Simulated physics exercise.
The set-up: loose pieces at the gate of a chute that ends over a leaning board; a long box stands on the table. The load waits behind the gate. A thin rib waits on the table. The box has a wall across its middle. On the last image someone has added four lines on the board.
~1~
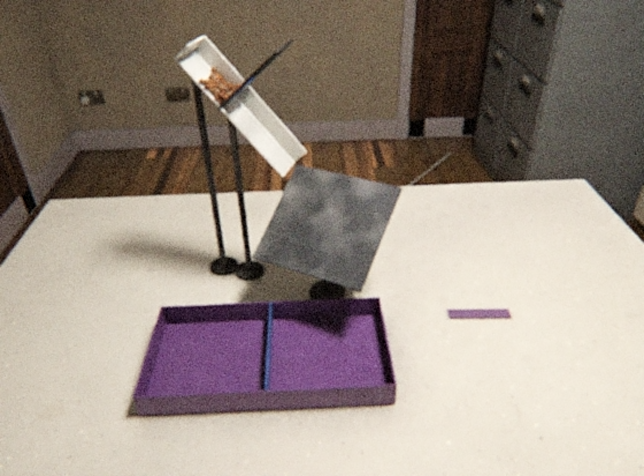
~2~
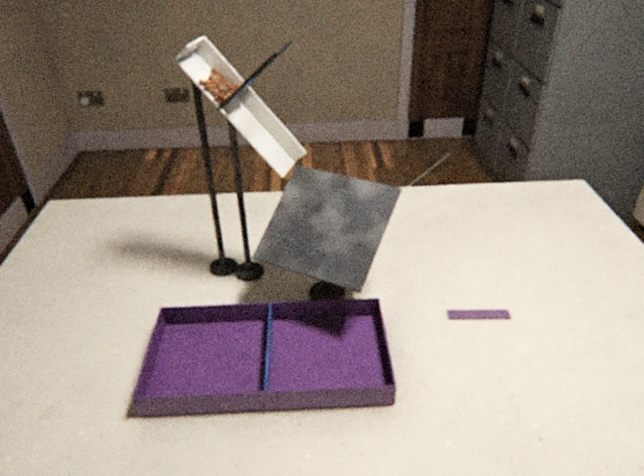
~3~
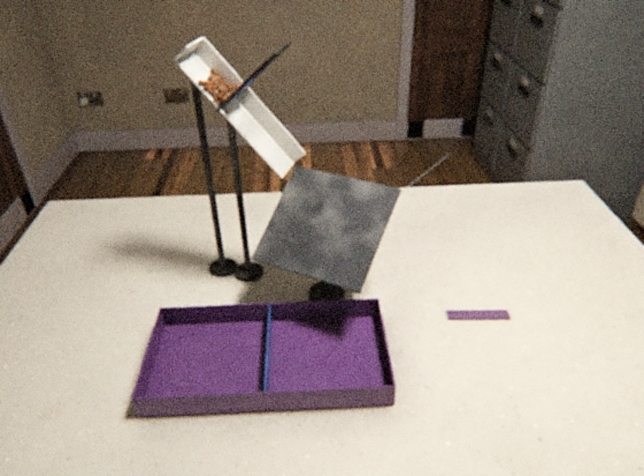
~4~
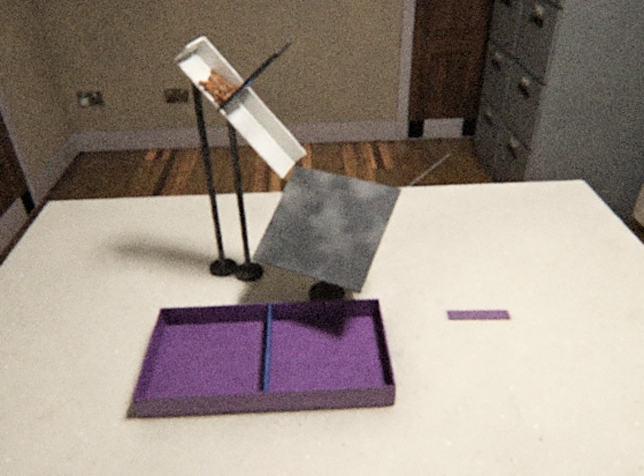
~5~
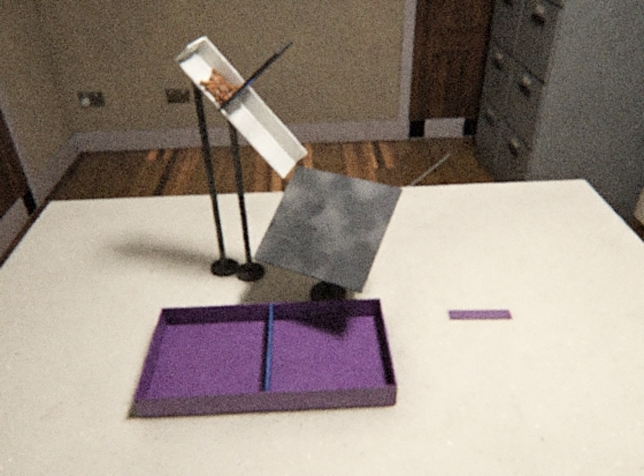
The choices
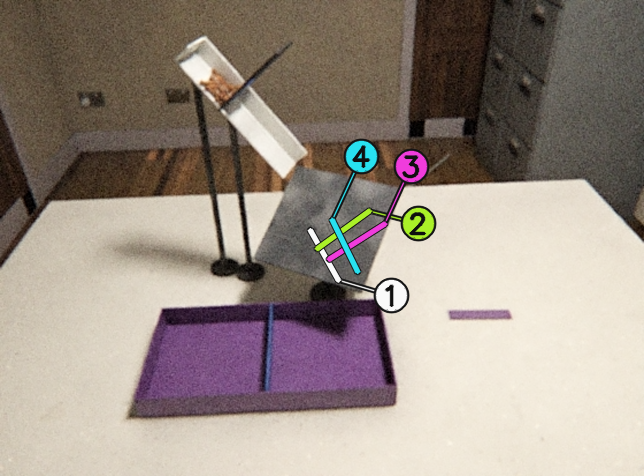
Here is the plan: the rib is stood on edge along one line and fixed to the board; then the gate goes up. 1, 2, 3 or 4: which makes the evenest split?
The answer is line 2.
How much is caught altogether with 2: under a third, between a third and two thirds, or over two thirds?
It is over two thirds.
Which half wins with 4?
The right half.
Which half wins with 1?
Right.
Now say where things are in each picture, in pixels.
Load behind the gate (221, 89), cereal balls; lip of the chute (289, 169), sloping steeply, in the first frame.
Middle of the board (326, 224), tilted fairly steeply; middle of its low edge (303, 274); of its high edge (347, 176), in the second frame.
Front corners of the box (133, 398) and (395, 386); front end of its middle wall (265, 392); gate still shut (243, 87), in the third frame.
Middle of the load (220, 90); lip (288, 171), in the fourth frame.
Middle of the load (221, 90); lip (289, 170), in the fifth frame.
On the marked copy, line 1 from (310, 230) to (338, 280); line 2 from (369, 211) to (317, 248); line 3 from (384, 224) to (329, 259); line 4 from (332, 220) to (357, 271).
With 1, of what is caught, about a tenth in the left half, almost all in the right.
With 2, of what is caught, roughly two thirds in the left half, roughly a third in the right.
With 3, of what is caught, about a tenth in the left half, the larger part in the right.
With 4, of what is caught, about a tenth in the left half, the larger part in the right.
